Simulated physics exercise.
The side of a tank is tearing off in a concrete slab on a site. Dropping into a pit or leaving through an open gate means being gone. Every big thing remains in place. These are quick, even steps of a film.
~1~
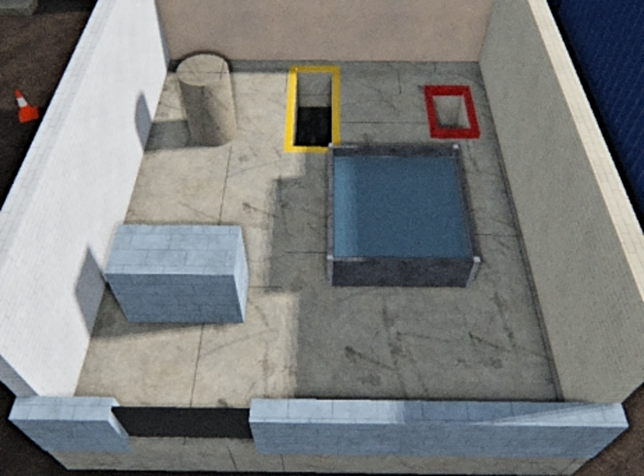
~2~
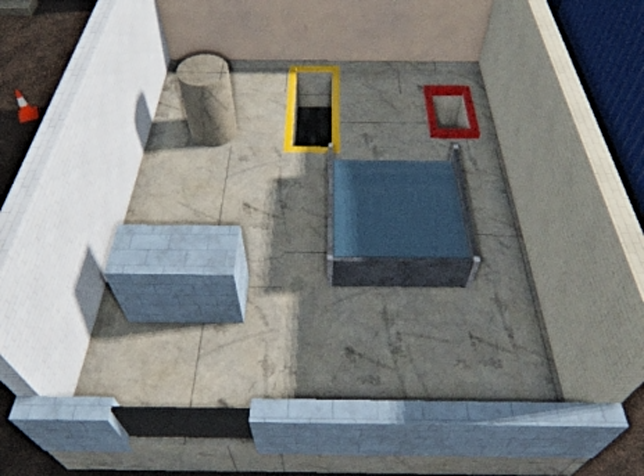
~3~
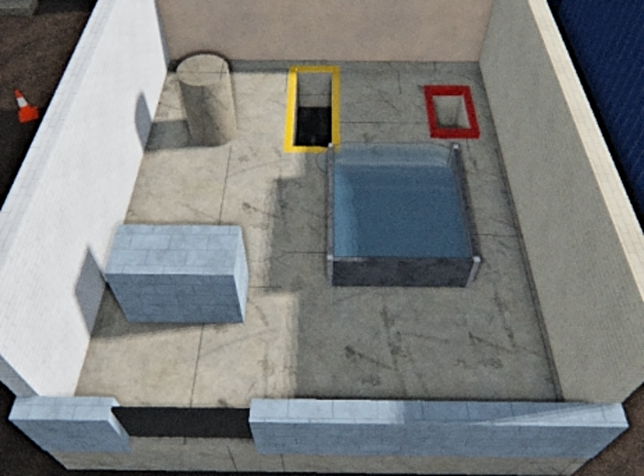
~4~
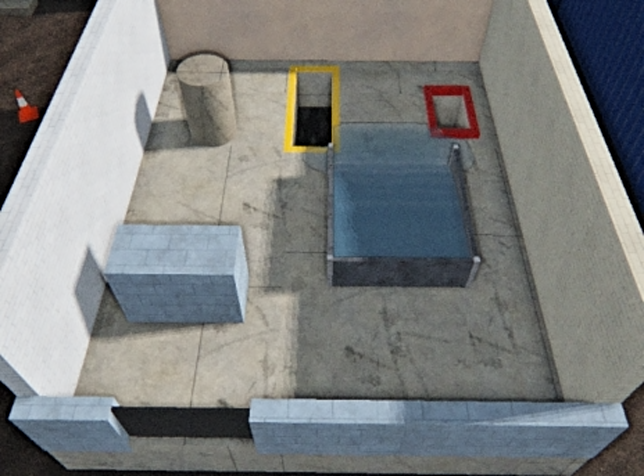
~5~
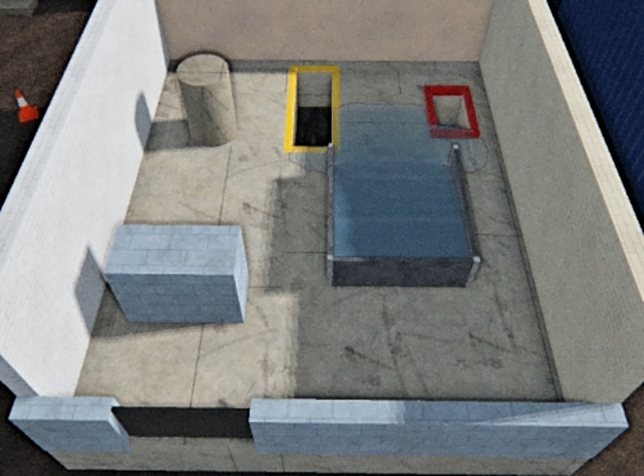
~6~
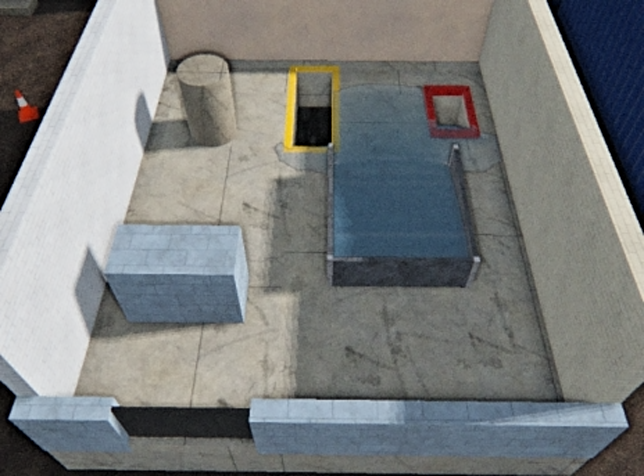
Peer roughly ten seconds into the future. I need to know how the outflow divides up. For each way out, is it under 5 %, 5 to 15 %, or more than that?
Here is how it divides: The gate ends up with under 5 %; the red pit ends up with 5 to 15 %; the yellow pit ends up with more than 15 %.
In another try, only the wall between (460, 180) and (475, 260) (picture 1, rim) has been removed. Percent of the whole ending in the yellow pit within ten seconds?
Roughly, in per cent: Yellow 15.
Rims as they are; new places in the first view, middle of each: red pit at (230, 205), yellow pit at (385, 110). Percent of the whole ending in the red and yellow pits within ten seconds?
Red gets 0 in a hundred; yellow gets 65 in a hundred.
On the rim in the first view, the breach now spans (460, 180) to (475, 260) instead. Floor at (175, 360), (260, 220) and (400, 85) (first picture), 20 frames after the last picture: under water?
In the order asked: Sodden, out of reach, sodden.
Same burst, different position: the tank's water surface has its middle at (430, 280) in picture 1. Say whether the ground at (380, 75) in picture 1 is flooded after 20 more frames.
Soaked.
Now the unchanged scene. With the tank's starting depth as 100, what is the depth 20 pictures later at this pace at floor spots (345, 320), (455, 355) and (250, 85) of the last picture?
Estimated readings in sequence: 0, 0, 2 percent.
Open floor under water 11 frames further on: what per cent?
About 25 in a hundred.
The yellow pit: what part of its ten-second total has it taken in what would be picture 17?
Estimate: Roughly 25 %.
A moment on, water covers 20 % of the floor; the gate 0 %, the red pit 1 %, the yellow pit 5 %.
Next, water covers 25 % of the floor; the gate 0 %, the red pit 3 %, the yellow pit 12 %.
Then, water covers 35 % of the floor; the gate 0 %, the red pit 5 %, the yellow pit 26 %.
Later, water covers 40 % of the floor; the gate 0 %, the red pit 8 %, the yellow pit 40 %.
In the end, water covers 60 % of the floor; the gate 0 %, the red pit 8 %, the yellow pit 52 %.
